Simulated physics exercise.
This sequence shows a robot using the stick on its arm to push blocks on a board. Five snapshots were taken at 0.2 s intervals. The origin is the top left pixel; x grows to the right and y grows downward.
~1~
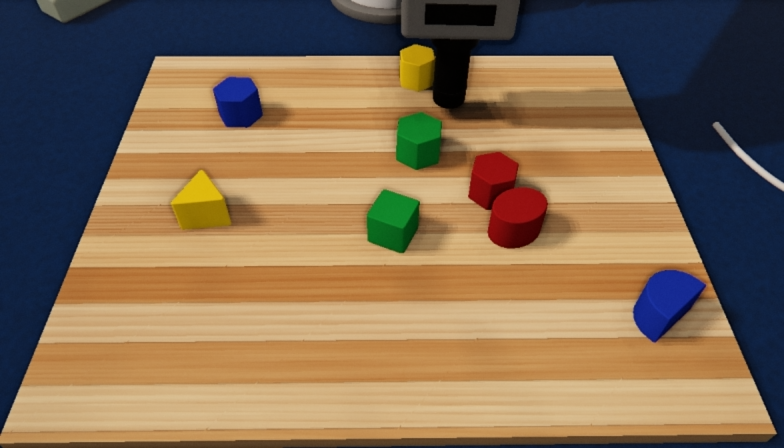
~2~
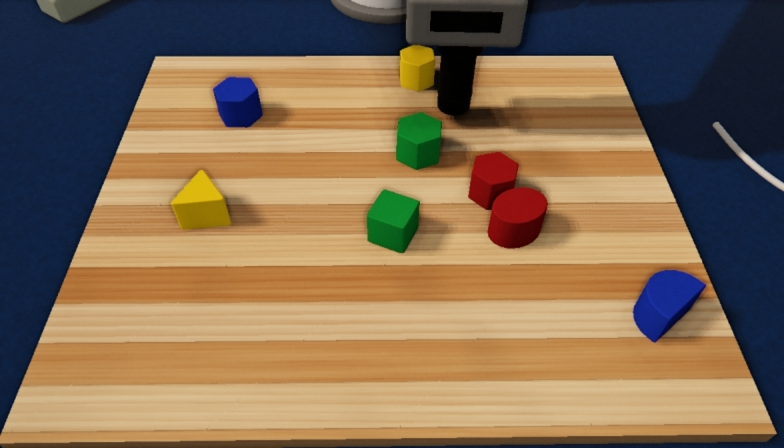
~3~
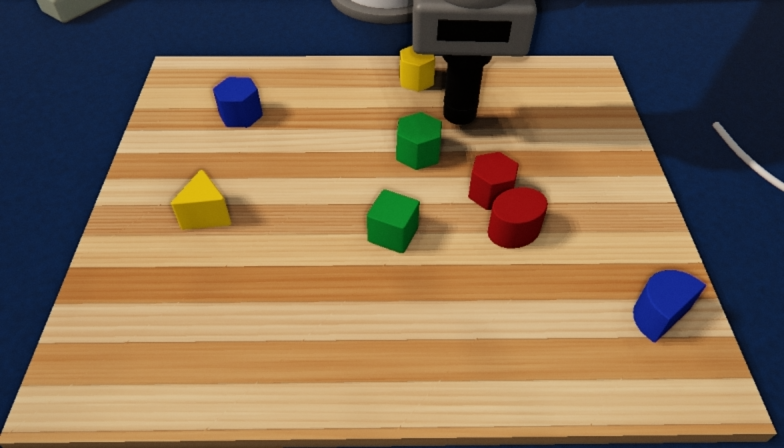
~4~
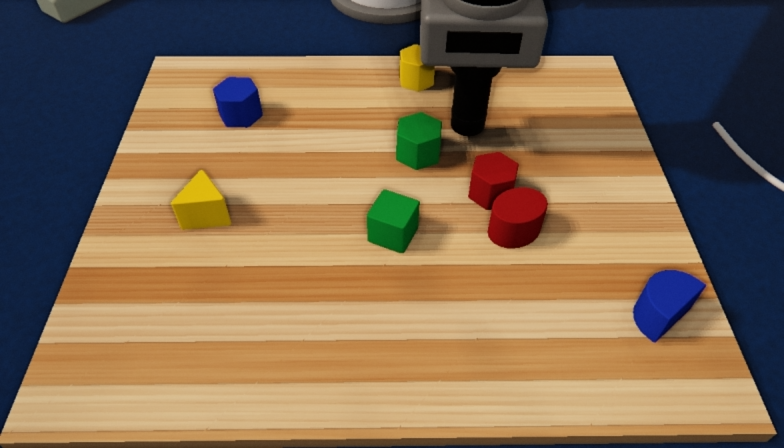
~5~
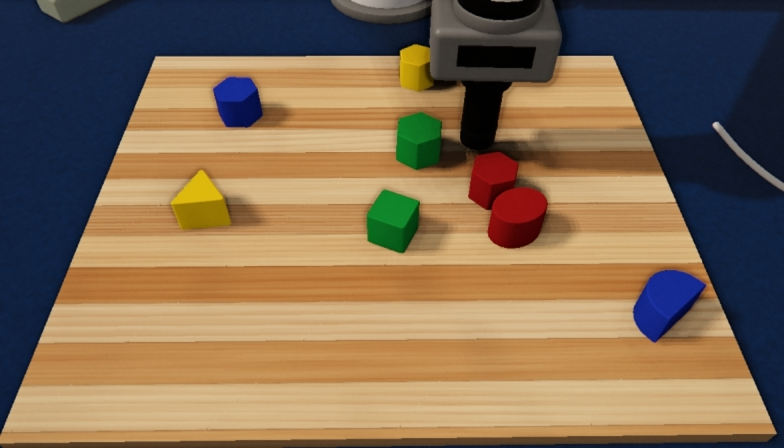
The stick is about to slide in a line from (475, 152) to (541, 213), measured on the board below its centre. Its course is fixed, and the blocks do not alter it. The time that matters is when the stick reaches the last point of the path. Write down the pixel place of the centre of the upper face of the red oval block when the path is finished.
Put as a pixel place, it's (522, 225).
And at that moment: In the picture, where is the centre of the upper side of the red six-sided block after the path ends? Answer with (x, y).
I'd say the red six-sided block ends with its top centre at (499, 188).
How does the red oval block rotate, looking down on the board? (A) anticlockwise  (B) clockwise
I choose A.
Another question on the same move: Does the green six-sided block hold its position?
Yes
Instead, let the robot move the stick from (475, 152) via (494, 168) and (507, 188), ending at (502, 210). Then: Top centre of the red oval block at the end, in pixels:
Most likely (526, 237).
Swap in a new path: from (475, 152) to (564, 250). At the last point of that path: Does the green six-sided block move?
I'd say no.
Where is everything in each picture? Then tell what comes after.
Tip of the stick (449, 100), middles of tops, green six-sided block (420, 127), red six-sided block (496, 167), red oval block (520, 204), in the first picture.
Stick (453, 106), nothing pushed, in the second picture.
Stick (460, 115), nothing pushed, in the third picture.
Stick (467, 126), nothing pushed, in the fourth picture.
Stick (477, 140), green six-sided block (420, 127), red six-sided block (496, 167), red oval block (520, 204), in the fifth picture.
The first path, step by step. One third of the way, stick (499, 160); red six-sided block (497, 173), turned 15° clockwise.
Two thirds of the way, stick (521, 180); red six-sided block (500, 186), turned 55° clockwise; red oval block (522, 220), turned 30° anticlockwise.
At the end, stick (545, 202); green six-sided block unmoved; red six-sided block (499, 188), turned 65° clockwise; red oval block (522, 225), turned 35° anticlockwise.
